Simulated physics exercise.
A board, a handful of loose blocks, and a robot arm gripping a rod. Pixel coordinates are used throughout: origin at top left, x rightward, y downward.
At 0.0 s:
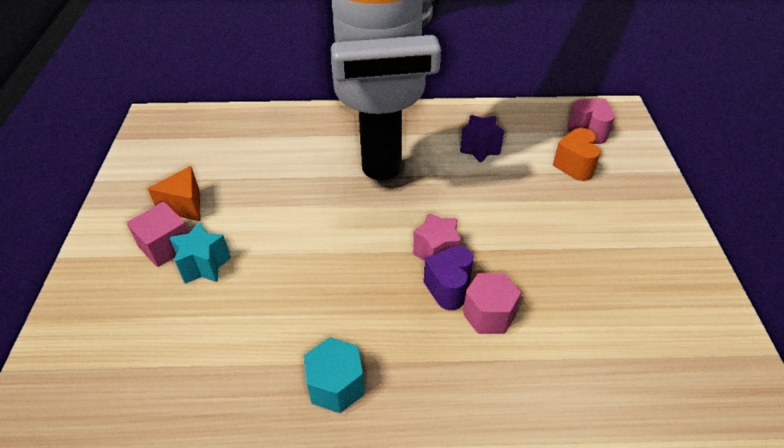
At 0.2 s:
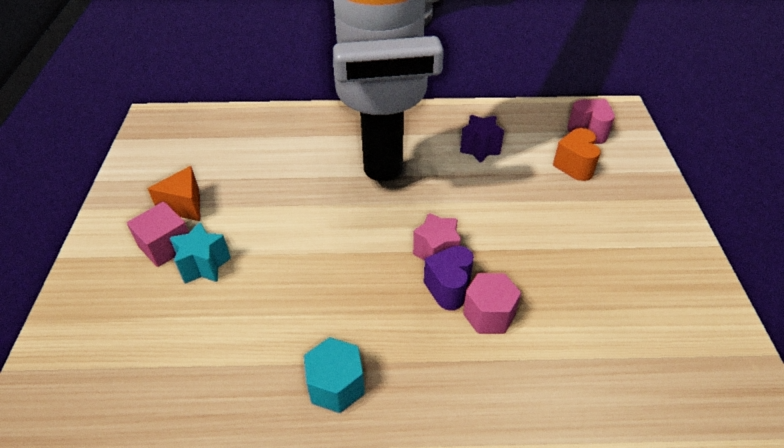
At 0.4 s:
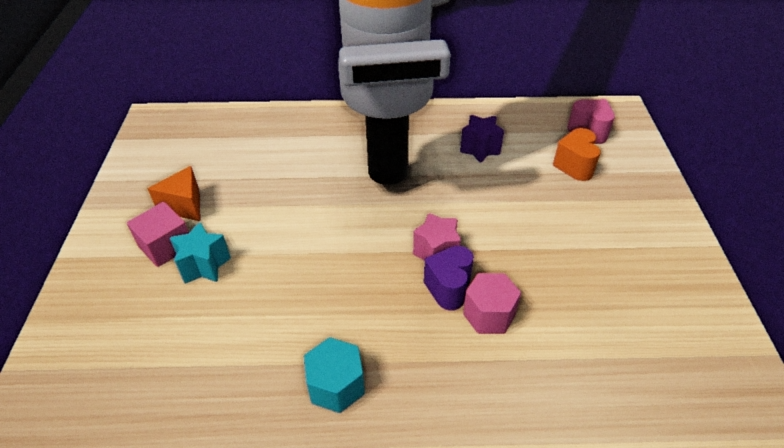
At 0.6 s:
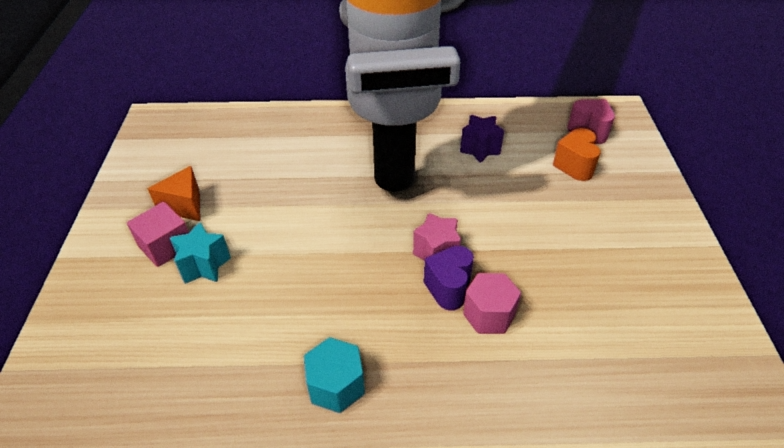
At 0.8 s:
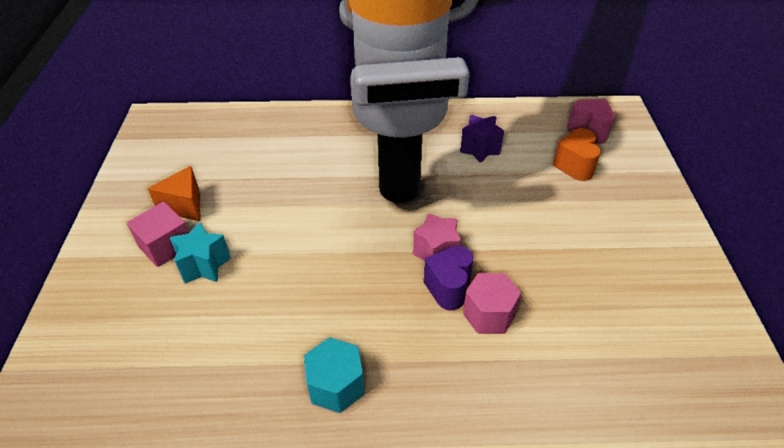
To begin with, a robot arm holds a black rod upright near the back of a wooden board scattered with pink, purple, turquoise and orange blocks. The arm barely moves at first, then shifts the rod slightly right and toward the viewer, while all the blocks stay still.
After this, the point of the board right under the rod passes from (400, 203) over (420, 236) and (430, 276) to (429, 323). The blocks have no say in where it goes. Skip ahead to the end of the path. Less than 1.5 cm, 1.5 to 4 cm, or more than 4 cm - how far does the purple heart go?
The shift is above 4 cm.
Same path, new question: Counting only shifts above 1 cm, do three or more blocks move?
Going by the path, yes.
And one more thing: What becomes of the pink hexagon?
In the end it has been moved.
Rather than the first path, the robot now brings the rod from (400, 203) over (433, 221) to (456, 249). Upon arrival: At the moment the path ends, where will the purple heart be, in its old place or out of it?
Shifted.
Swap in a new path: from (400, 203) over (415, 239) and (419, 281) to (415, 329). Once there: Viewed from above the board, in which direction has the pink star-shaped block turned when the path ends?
It swings round anticlockwise.
On the path given first. One third of the way, rod at (420, 223); pink star-shaped block at (446, 243); purple heart at (455, 275).
Two thirds of the way, rod at (431, 264); pink star-shaped block at (457, 288); purple heart at (460, 326); pink hexagon at (513, 317), turned 80° anticlockwise.
At the end, rod at (430, 309); turquoise hexagon not moved; pink star-shaped block at (470, 322); purple heart at (474, 367), turned 25° clockwise; pink hexagon at (519, 322), turned 95° anticlockwise.
